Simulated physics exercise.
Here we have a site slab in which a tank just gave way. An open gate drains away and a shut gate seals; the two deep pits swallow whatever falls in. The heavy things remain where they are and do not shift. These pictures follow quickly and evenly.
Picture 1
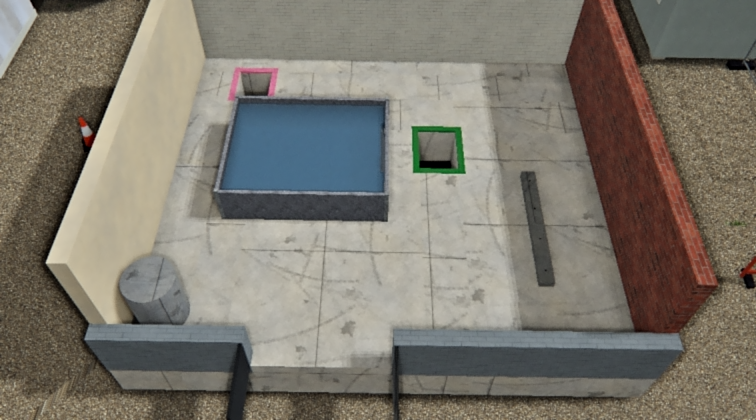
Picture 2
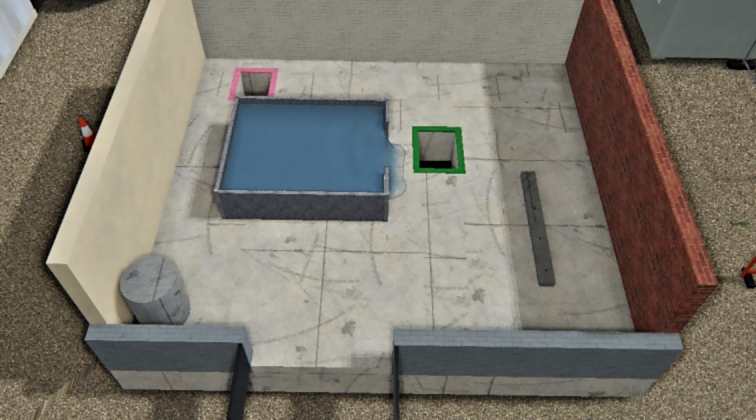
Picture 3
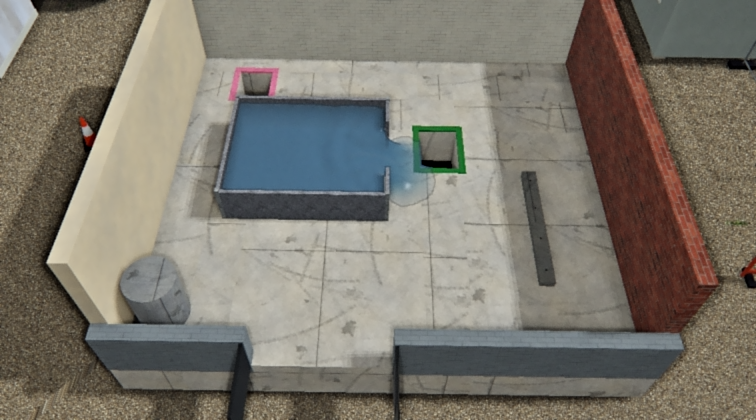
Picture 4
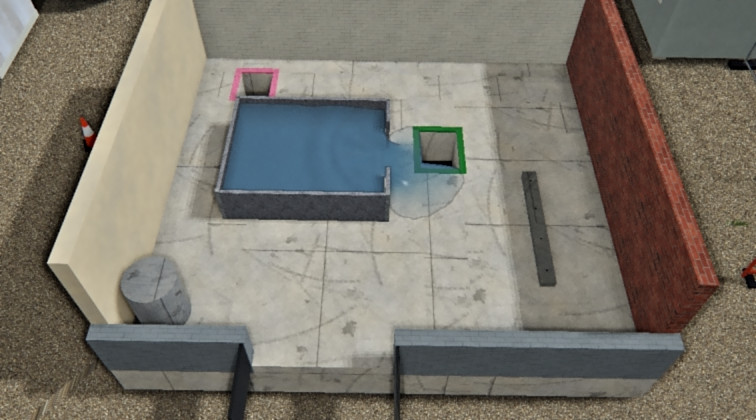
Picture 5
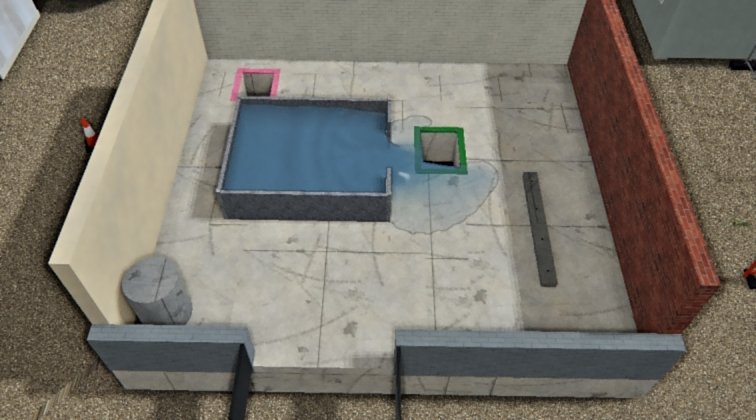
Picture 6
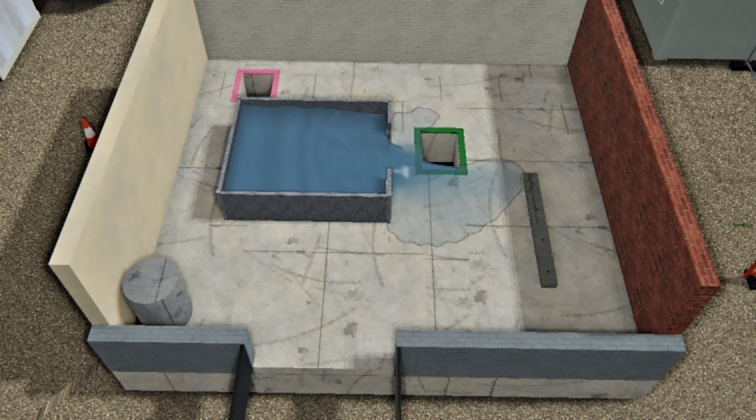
Water bursts from the right side of a grey-walled tank on a pale concrete slab, seen from a high, steady view. A pink-edged opening lies behind the tank, a green-edged one to its right, a grey cylinder at front left, and a dark strip near the red brick wall. The water spreads rightward around the green-edged opening, then forward, reaching the strip's far end.
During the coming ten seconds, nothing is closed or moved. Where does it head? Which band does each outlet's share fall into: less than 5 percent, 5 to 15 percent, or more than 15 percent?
Shares: The gate, less than 5 percent; the green pit, more than 15 percent; the pink pit, less than 5 percent.
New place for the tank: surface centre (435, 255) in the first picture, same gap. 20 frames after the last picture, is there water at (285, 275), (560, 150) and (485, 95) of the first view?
Outcome, in sequence: Unwetted, wetted, wetted.
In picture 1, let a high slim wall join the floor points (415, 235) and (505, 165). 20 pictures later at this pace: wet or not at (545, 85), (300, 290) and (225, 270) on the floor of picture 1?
Result in the order given: Drowned, drowned, unaffected.
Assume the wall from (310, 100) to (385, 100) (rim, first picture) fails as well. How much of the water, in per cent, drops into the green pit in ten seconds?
The green pit gets 2 per cent.
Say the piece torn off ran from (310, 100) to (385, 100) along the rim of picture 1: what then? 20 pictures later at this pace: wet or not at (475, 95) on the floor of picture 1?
My call: Swamped.
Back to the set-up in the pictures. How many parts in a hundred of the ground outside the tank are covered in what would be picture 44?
About 50 per cent.
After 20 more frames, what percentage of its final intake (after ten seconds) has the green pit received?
Around 55 %.
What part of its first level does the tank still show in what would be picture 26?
52 per cent or thereabouts.
A moment on, water covers 15 % of the floor; the gate 0 %, the green pit 9 %, the pink pit 0 %.
Next, water covers 25 % of the floor; the gate 0 %, the green pit 16 %, the pink pit 0 %.
Then, water covers 35 % of the floor; the gate 0 %, the green pit 24 %, the pink pit 0 %.
Later, water covers 50 % of the floor; the gate 0 %, the green pit 33 %, the pink pit 0 %.
In the end, water covers 80 % of the floor; the gate 1 %, the green pit 41 %, the pink pit 0 %.
